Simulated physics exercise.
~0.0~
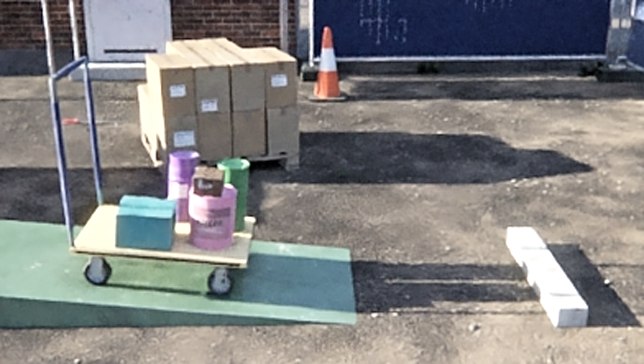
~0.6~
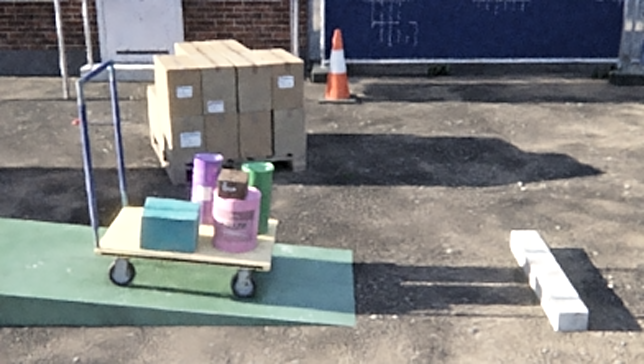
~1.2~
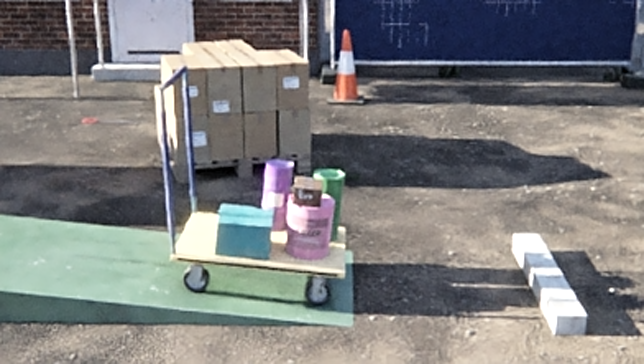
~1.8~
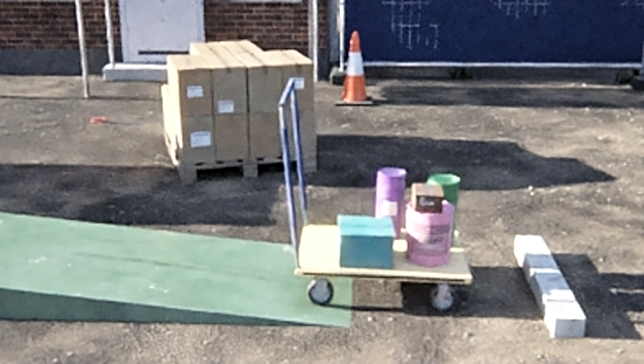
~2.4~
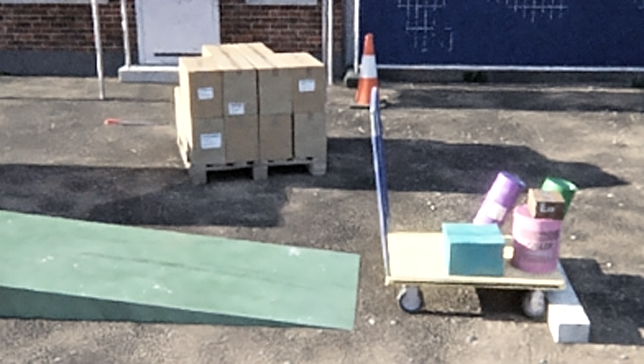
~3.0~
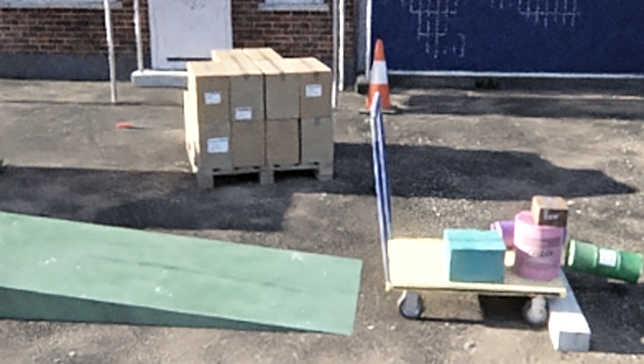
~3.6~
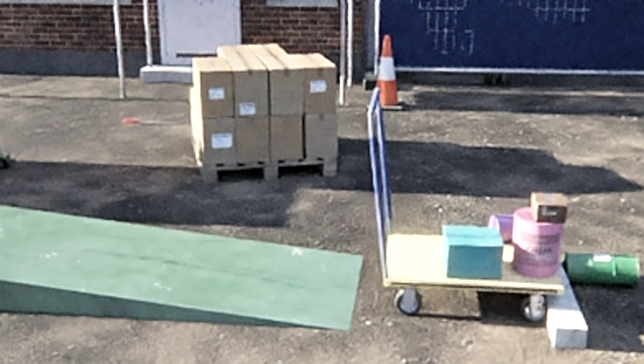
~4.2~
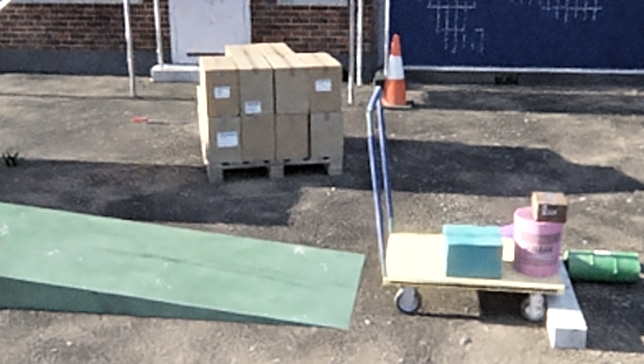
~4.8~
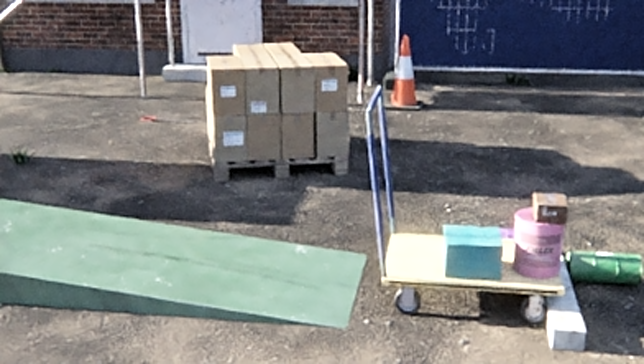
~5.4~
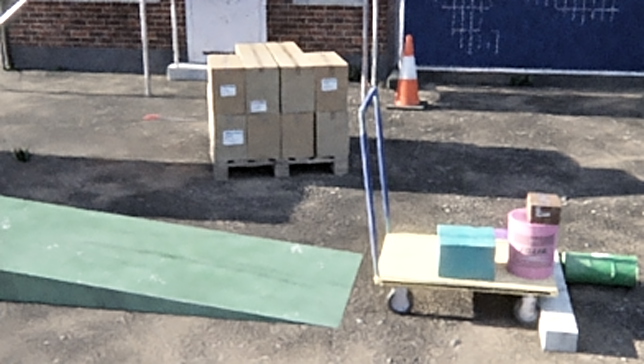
A flat trolley with a blue handle rolls rightward down a green ramp in a paved yard, seen from the side and slightly above, with stacked cartons and an orange cone behind. It carries a turquoise box, a pink pail, a small brown parcel, and purple and green canisters. The trolley crosses level ground and stops against a white kerb. Both canisters tip over, the green one landing beyond the kerb and the purple one dropping out of sight behind the load. The box and upright pail stay aboard, with the parcel still showing above the pail.
